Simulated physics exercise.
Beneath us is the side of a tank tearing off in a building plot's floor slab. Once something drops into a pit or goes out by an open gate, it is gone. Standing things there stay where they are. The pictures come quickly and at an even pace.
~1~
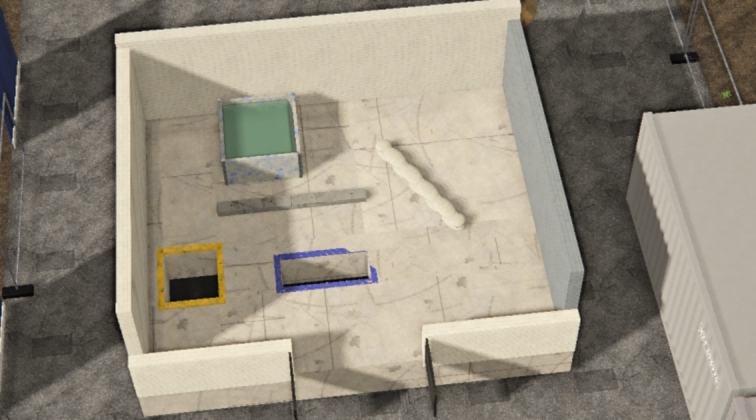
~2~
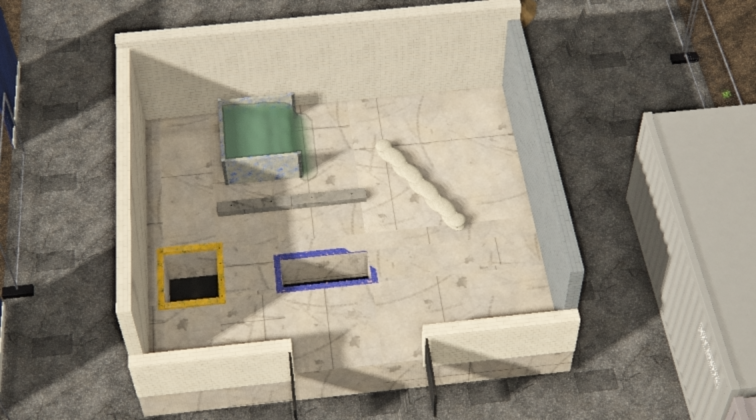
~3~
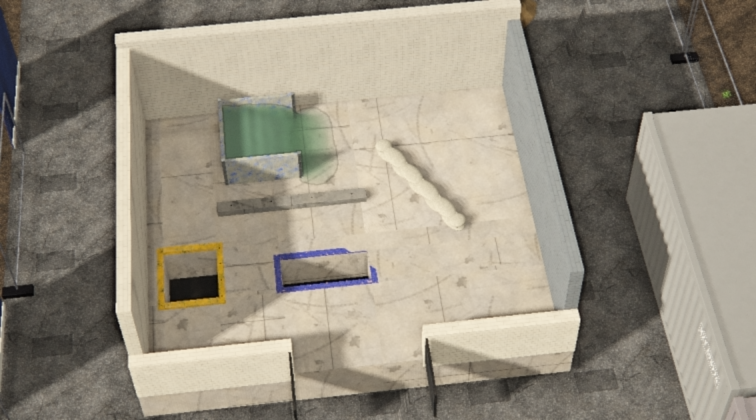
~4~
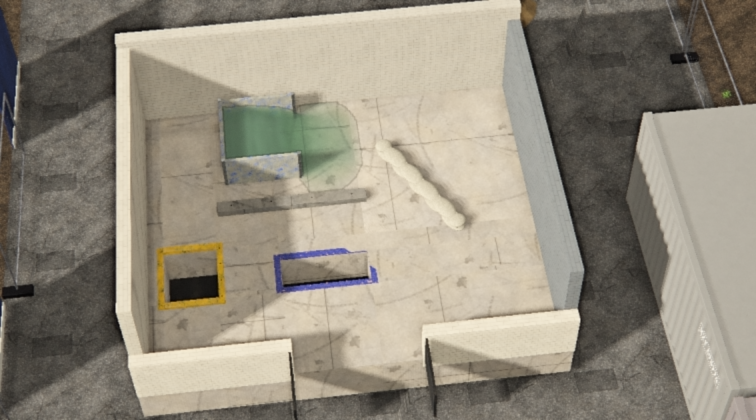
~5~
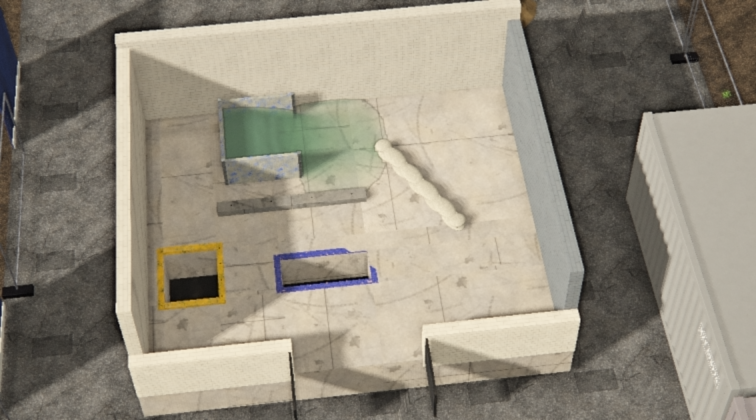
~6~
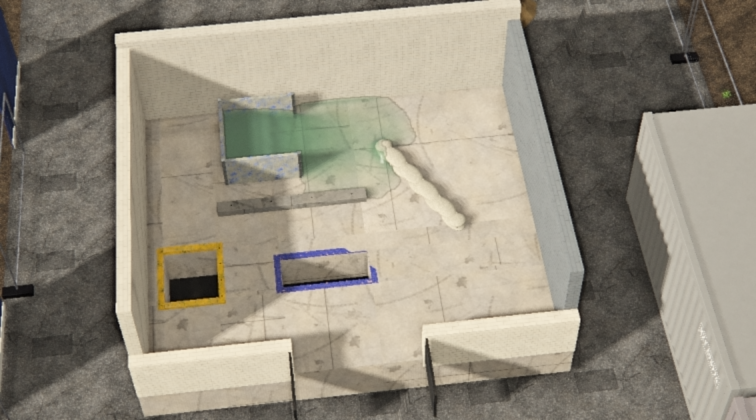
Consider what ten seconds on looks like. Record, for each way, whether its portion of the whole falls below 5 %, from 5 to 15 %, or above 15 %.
Result: The gate will capture a medium share of five to fifteen per cent; the yellow pit will capture a light share below five per cent; the blue pit will capture a medium share of five to fifteen per cent.
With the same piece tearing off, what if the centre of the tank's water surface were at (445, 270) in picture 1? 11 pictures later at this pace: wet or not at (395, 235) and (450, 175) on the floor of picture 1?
The first spot ends up bone-dry, while the second ends up waterlogged.
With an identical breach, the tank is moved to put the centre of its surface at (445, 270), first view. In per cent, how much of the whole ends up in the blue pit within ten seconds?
Blue: 0 %.
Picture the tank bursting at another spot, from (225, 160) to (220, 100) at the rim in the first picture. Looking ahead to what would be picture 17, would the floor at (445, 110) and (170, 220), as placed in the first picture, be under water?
In order: Spared and swamped.
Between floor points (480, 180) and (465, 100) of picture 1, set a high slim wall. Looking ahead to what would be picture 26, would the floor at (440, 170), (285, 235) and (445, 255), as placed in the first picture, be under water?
Taken in turn, the three points are soaked, unsoaked and soaked.
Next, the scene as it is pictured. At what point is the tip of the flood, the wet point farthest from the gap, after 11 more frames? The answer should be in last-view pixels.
I'd say at around (485, 298).
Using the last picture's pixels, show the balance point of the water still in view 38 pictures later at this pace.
Roughly (425, 211) in the last picture.
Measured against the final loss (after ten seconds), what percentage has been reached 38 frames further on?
I'd estimate close to 35 per cent.
A moment on, water covers 20 % of the floor; the gate 0 %, the yellow pit 0 %, the blue pit 0 %.
Next, water covers 30 % of the floor; the gate 0 %, the yellow pit 0 %, the blue pit 0 %.
Then, water covers 45 % of the floor; the gate 0 %, the yellow pit 0 %, the blue pit 1 %.
Later, water covers 55 % of the floor; the gate 5 %, the yellow pit 0 %, the blue pit 2 %.
In the end, water covers 75 % of the floor; the gate 10 %, the yellow pit 0 %, the blue pit 8 %.
